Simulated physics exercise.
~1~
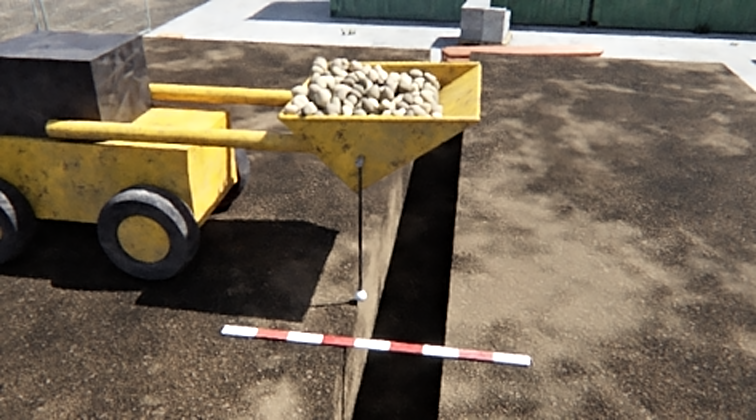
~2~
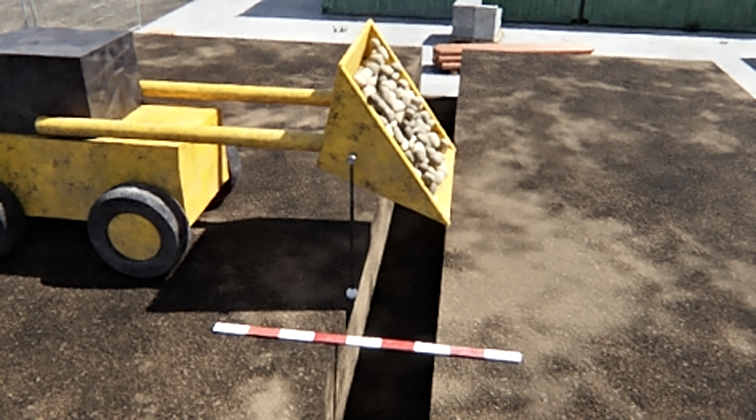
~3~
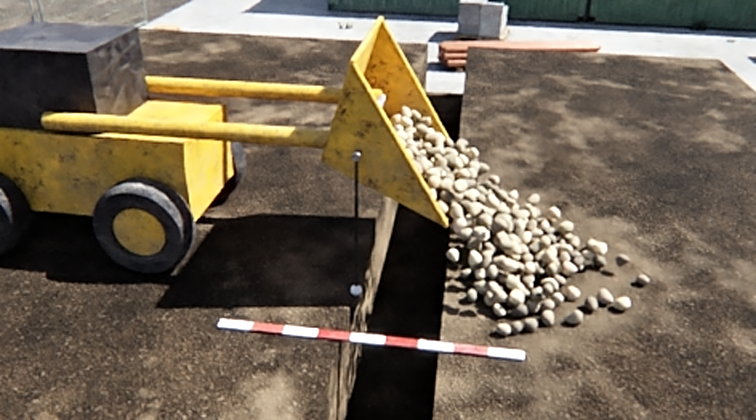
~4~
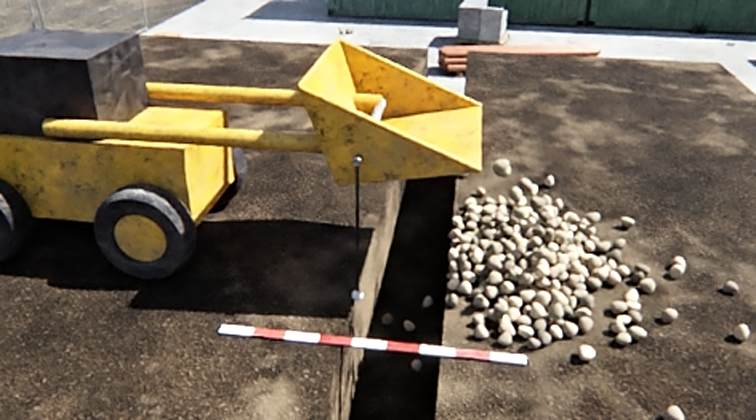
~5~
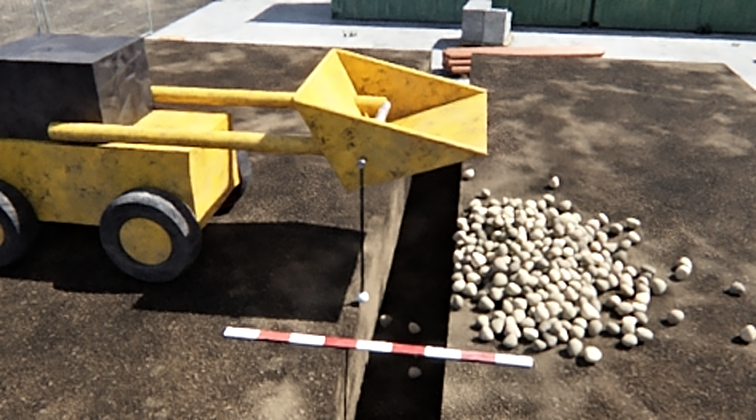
In this clip, a yellow loader beside a trench tips its raised bucket of pale rounded stones forward, and they pour out to the right, piling on the far side while a few drop into the trench; the emptied bucket then tilts back, leaving the stones spread on the ground.
